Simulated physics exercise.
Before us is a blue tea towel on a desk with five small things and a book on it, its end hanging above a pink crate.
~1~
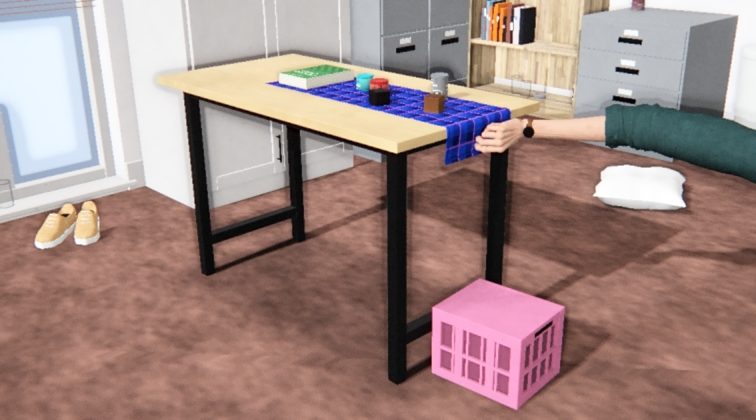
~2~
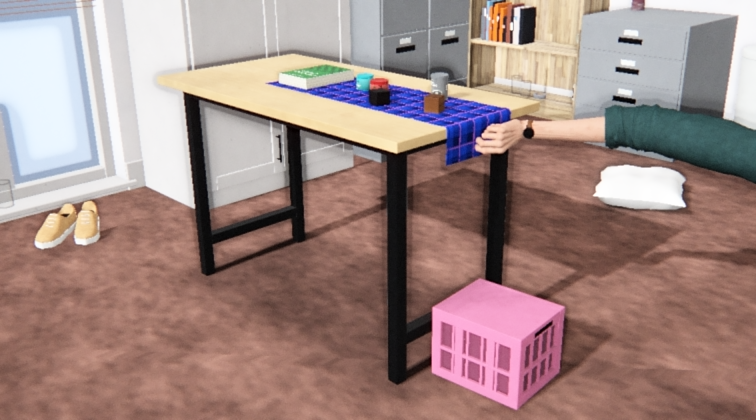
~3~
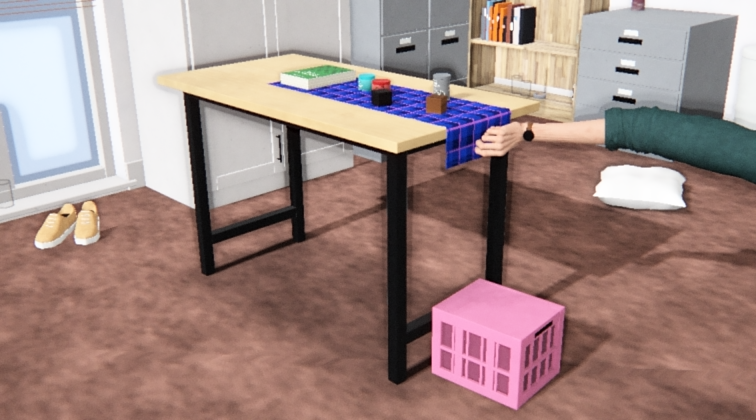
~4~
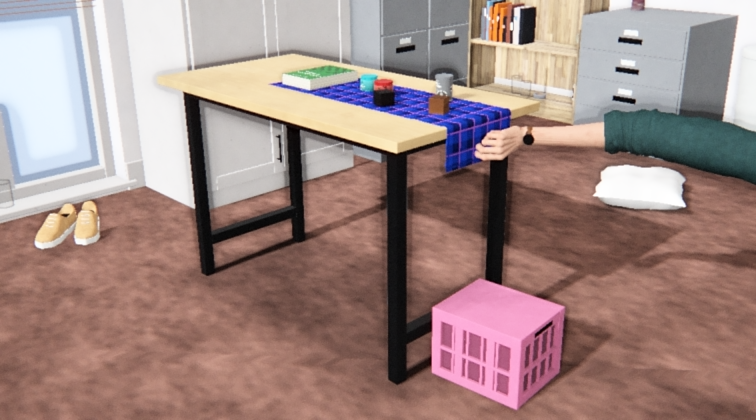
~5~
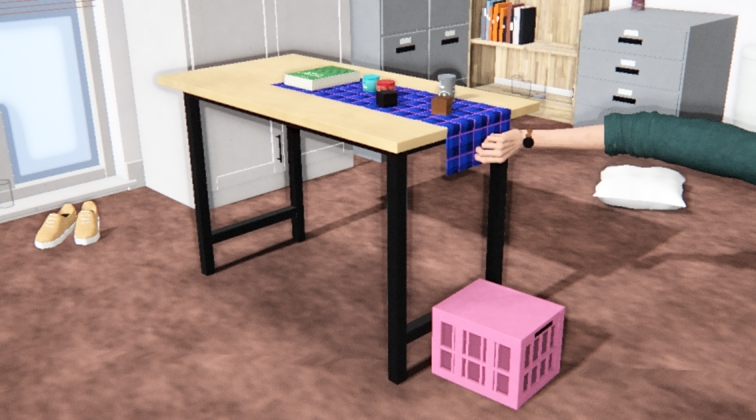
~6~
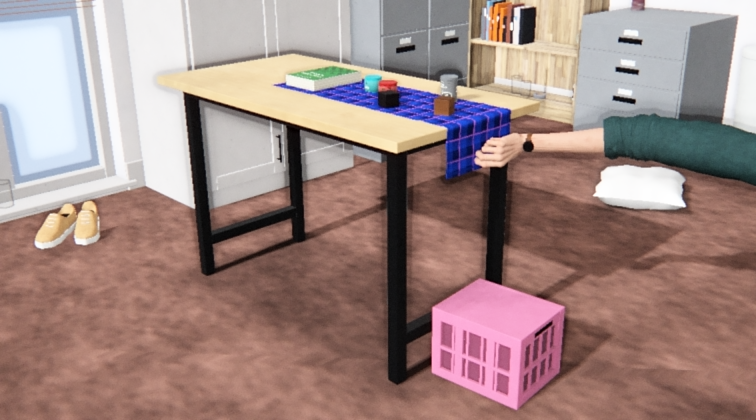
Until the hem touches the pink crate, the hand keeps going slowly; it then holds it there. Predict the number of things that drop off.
Four things are going to come down.
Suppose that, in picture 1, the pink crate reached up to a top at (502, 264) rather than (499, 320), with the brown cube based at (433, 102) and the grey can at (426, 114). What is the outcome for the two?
Well, the brown cube is dislodged, and the grey can is dislodged.
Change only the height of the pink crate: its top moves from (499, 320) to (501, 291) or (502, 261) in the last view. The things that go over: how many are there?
In that event, 3 and 2.
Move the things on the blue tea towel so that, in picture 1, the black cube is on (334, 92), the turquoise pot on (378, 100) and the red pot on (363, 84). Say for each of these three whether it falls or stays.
Final state: The black cube is still in place, the turquoise pot is no longer up, the red pot is still in place.
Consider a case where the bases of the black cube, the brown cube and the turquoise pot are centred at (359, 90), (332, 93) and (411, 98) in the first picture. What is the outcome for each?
Briefly: Black cube stays; brown cube stays; turquoise pot drops.
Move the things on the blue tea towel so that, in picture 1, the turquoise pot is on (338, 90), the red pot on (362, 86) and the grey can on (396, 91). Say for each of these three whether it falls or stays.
The turquoise pot is still on top, the red pot is still on top, the grey can is off the top.
Soon after, hem near (478, 223); brown cube gone.
Then, hem near (478, 272); brown cube, grey can and black cube gone.
At rest, hem on the crate; brown cube, grey can, black cube and red pot gone. It carries off four.
